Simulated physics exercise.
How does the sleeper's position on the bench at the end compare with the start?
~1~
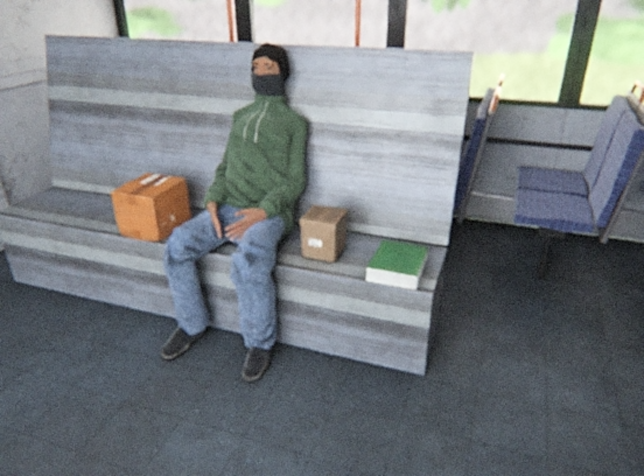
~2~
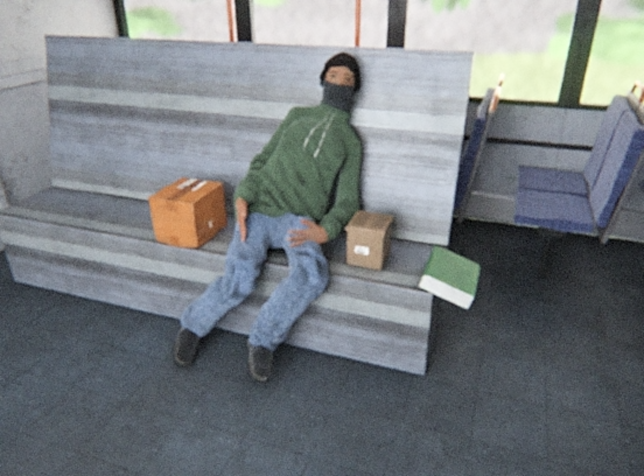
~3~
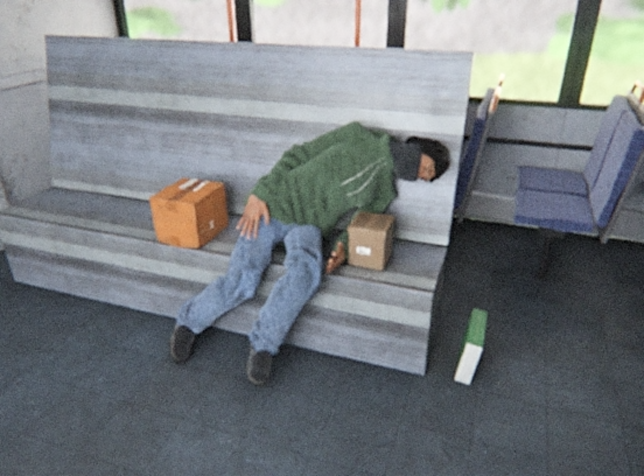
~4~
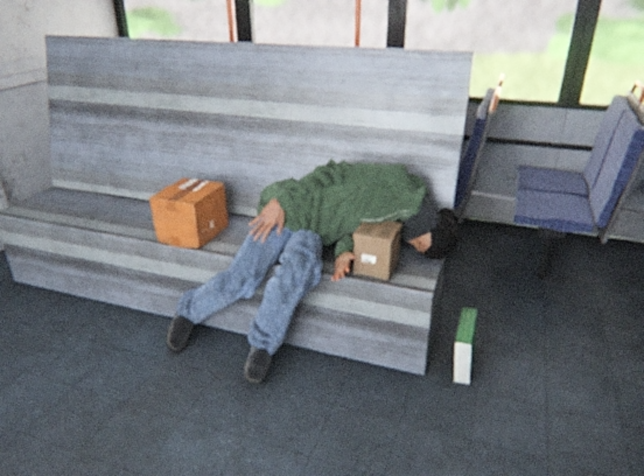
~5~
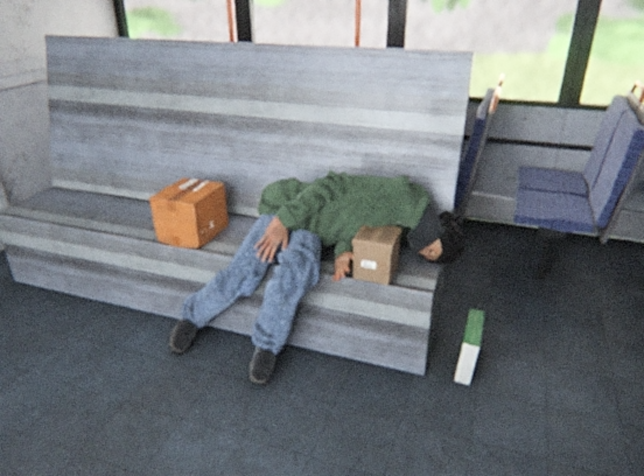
At the start the sleeper sits upright near the middle of the bench, but by the end the sleeper is farther right and lower, slumped sideways with the head at the bench's right end.
